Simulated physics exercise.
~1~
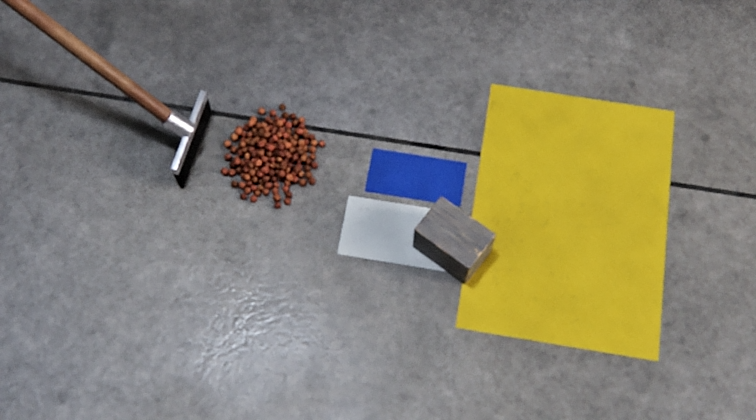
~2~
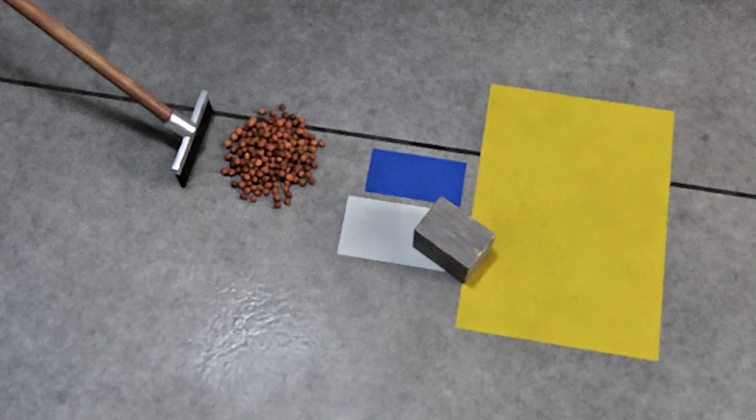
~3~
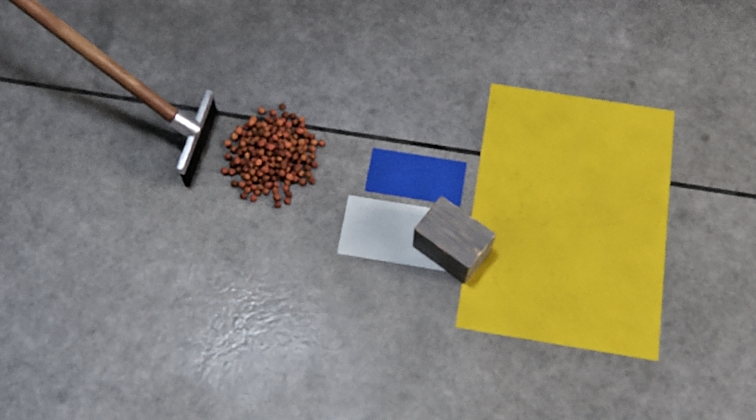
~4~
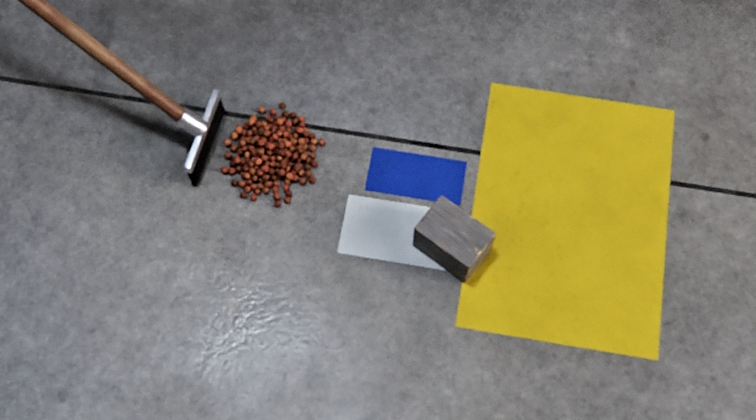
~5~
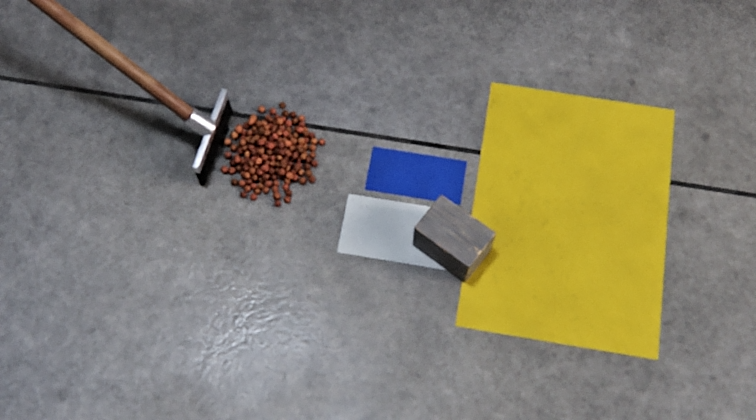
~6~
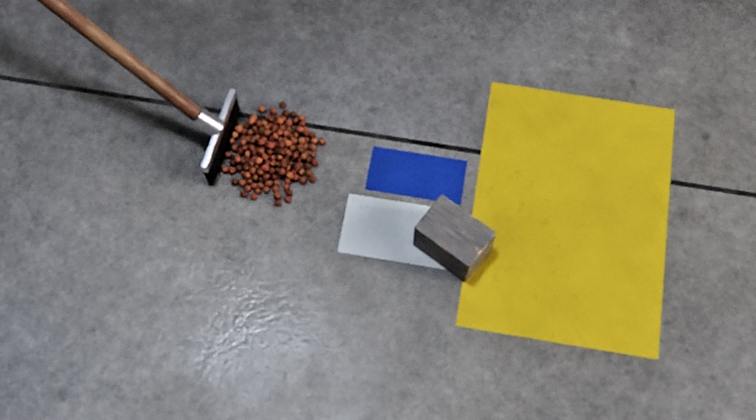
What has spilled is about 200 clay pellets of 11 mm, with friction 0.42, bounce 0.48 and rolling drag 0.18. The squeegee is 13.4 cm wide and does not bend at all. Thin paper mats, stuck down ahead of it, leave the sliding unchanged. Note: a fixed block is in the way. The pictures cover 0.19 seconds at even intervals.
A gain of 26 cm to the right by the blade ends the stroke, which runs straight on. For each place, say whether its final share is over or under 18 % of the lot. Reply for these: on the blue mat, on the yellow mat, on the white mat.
Blue mat: Over, yellow mat: Under, white mat: Under.
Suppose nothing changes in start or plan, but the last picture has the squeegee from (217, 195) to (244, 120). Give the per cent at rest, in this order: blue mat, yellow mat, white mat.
The blue mat ends with 5 %, the yellow mat with 0 %, the white mat with 25 %.
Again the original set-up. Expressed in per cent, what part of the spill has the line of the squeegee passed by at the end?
I'd say some 30 per cent.
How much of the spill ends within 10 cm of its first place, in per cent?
Some 25 percent.
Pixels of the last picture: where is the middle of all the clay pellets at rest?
Around pixel (378, 164).
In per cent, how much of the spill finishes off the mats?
Share at the end: Some 60 %.
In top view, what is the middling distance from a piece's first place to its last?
I'd guess near 18 cm, give or take.
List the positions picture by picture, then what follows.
Squeegee from (176, 170) to (204, 97); moved 0.0 cm; 0 pieces shifted; middle of the spill at (271, 148); white mat at (402, 234); blue mat at (416, 177); yellow mat at (570, 215); block at (455, 232), in the first picture.
Squeegee from (177, 170) to (205, 97); moved 0.2 cm; 0 pieces shifted; middle of the spill at (270, 148), in the second picture.
Squeegee from (182, 170) to (210, 96); moved 0.9 cm; 0 pieces shifted; middle of the spill at (271, 147), in the third picture.
Squeegee from (189, 169) to (217, 95); moved 1.9 cm; 0 pieces shifted; middle of the spill at (271, 147), in the fourth picture.
Squeegee from (197, 169) to (225, 95); moved 3.1 cm; 0 pieces shifted; middle of the spill at (271, 146), in the fifth picture.
Squeegee from (205, 169) to (233, 95); moved 4.3 cm; 1 pieces shifted; middle of the spill at (271, 146); white mat at (402, 232); blue mat at (417, 175); yellow mat at (570, 213); block at (455, 230), in the sixth picture.
Then, 0.33 s after the last picture, squeegee 15 cm from its start, spill 16 cm wide; off the mats 100 %.
Then, 0.67 s after the last picture, squeegee 25 cm from its start, spill 19 cm wide; white mat 5 %, blue mat 30 %, off the mats 65 %.
Then, 0.95 s after the last picture, squeegee 26 cm from its start, spill 19 cm wide; white mat 5 %, blue mat 35 %, off the mats 60 %.
In the end, white mat 5 %, blue mat 35 %, yellow mat 0 %, off the mats 60 %.
